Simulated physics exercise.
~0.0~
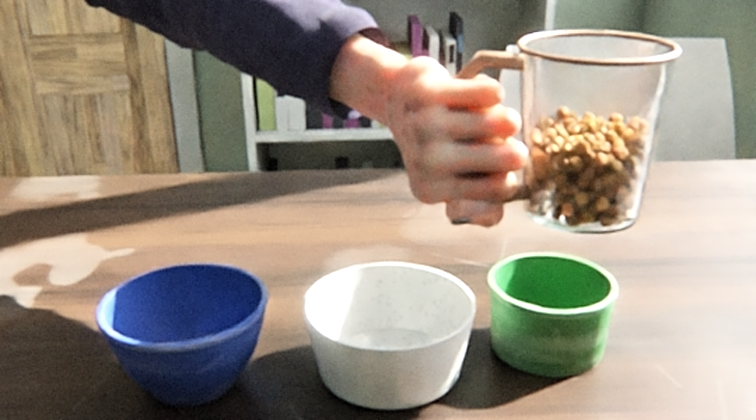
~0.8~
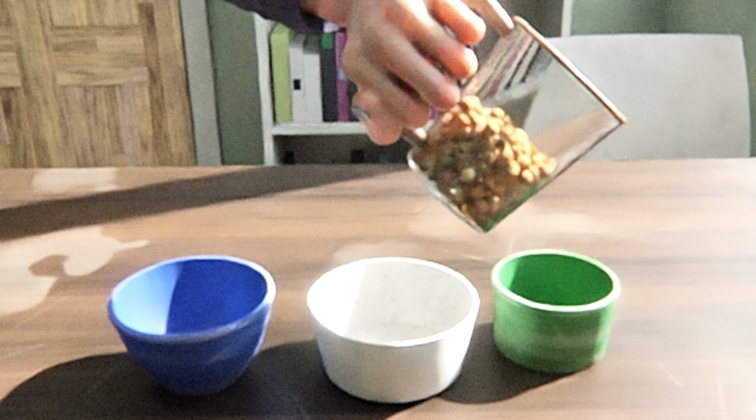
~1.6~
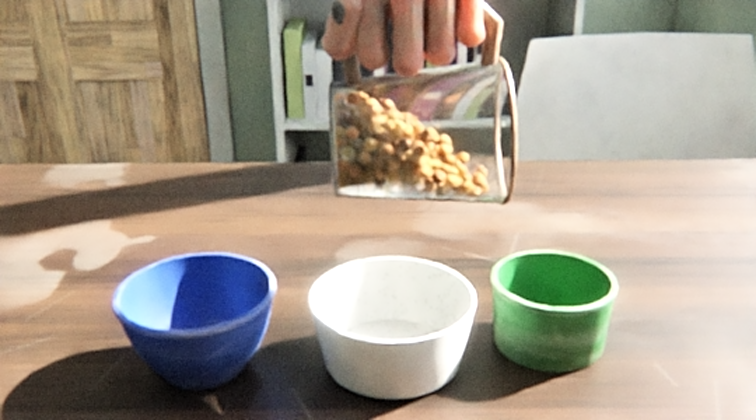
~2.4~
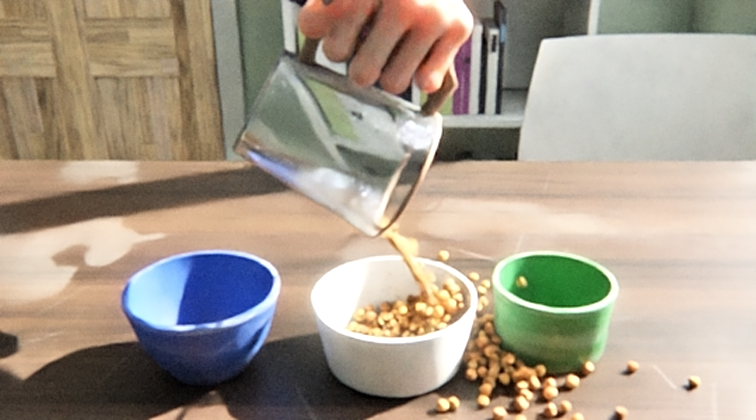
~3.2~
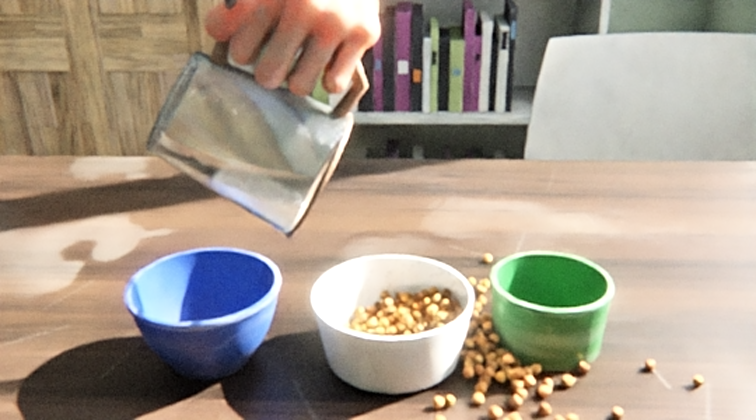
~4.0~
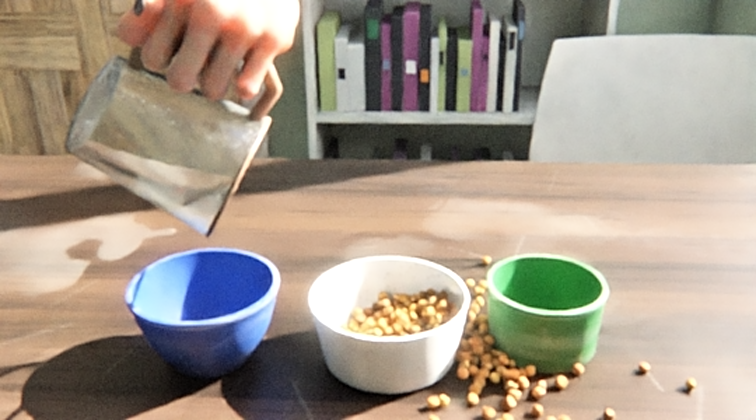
A hand tips chickpeas from a clear cup into the white dish, spilling some outside.
